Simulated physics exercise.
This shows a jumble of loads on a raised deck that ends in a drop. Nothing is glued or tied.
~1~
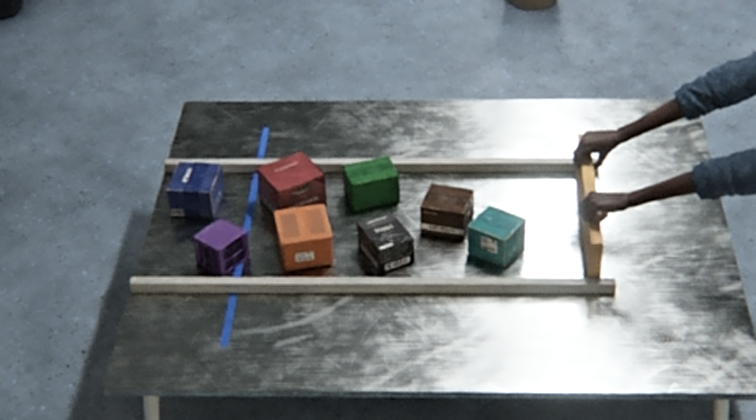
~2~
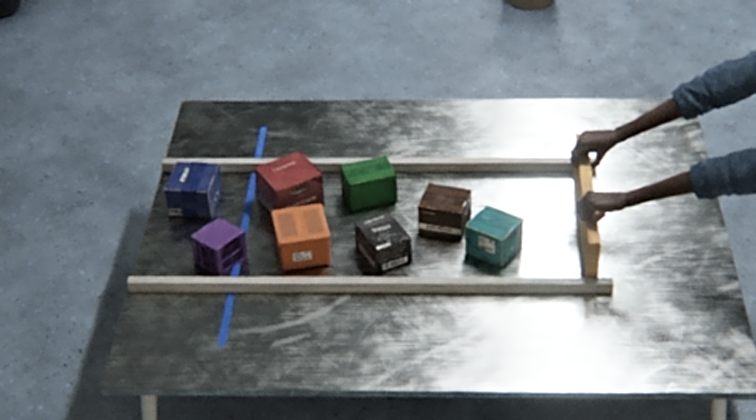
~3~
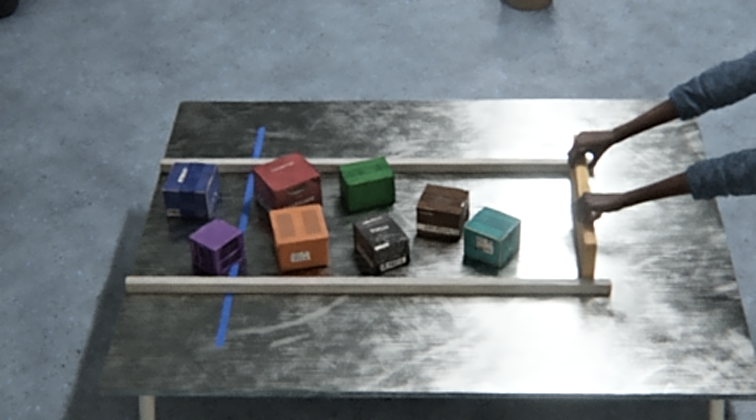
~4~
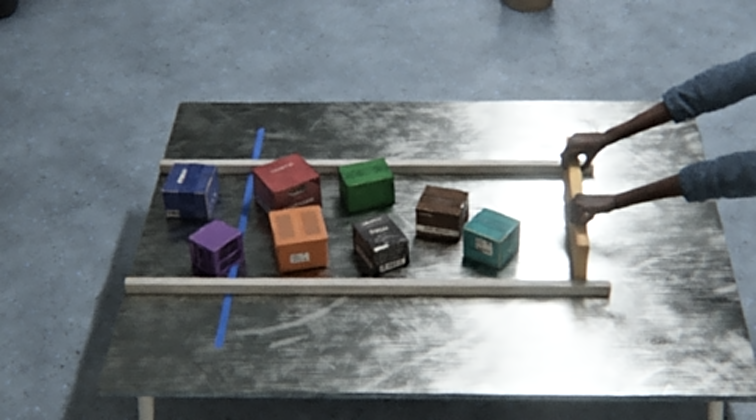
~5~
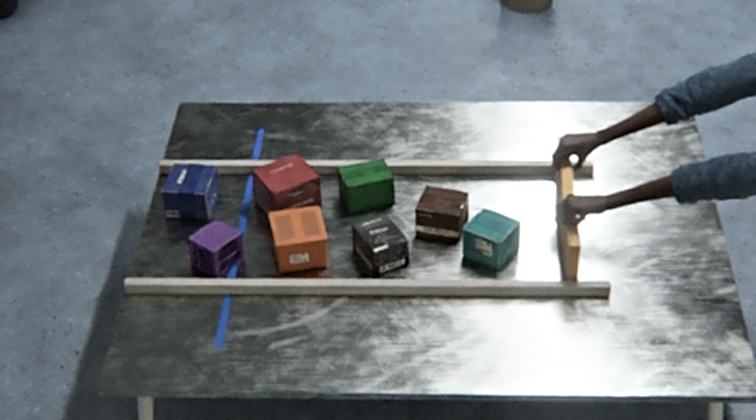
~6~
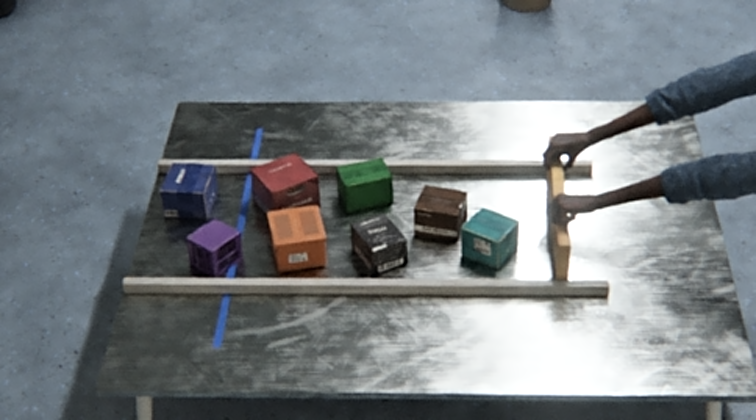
Eight coloured boxes sit between two pale rails on a scuffed dark metal tabletop, seen from above at an angle over a grey concrete floor. Blue and purple are at the left by a strip of blue tape, then red, orange, green, black, brown and turquoise toward the right. Two hands slide a wooden plank slowly a short way left, not touching the boxes, which stay put as the view shifts very slightly.
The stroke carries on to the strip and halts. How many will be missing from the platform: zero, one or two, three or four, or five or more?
Here the number that fall off is three or four.
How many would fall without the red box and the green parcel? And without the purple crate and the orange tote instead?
2 in the first case, 1 in the second.
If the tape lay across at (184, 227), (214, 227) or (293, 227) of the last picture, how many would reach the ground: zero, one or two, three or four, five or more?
In that order: 5 or more; three or four; zero.
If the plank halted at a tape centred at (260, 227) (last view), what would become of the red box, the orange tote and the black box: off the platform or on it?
The red box remains up, the orange tote remains up, the black box holds on.
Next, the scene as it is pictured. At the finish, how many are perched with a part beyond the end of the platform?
It comes to 1.
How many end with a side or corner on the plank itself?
3 of them.
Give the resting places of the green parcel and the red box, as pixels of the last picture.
The green parcel at (222, 179), the red box at (168, 191).
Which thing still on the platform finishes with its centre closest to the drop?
That is the red box.
Soon after, none off yet; blue parcel at rest near (190, 191); purple crate at rest near (215, 248); red box at rest near (286, 188).
After that, none off yet; blue parcel at rest near (190, 191); purple crate displaced about its own width near (183, 250); red box displaced a little near (273, 189).
In the end, the number that fall off is three or four; gone, orange tote, purple crate and blue parcel.
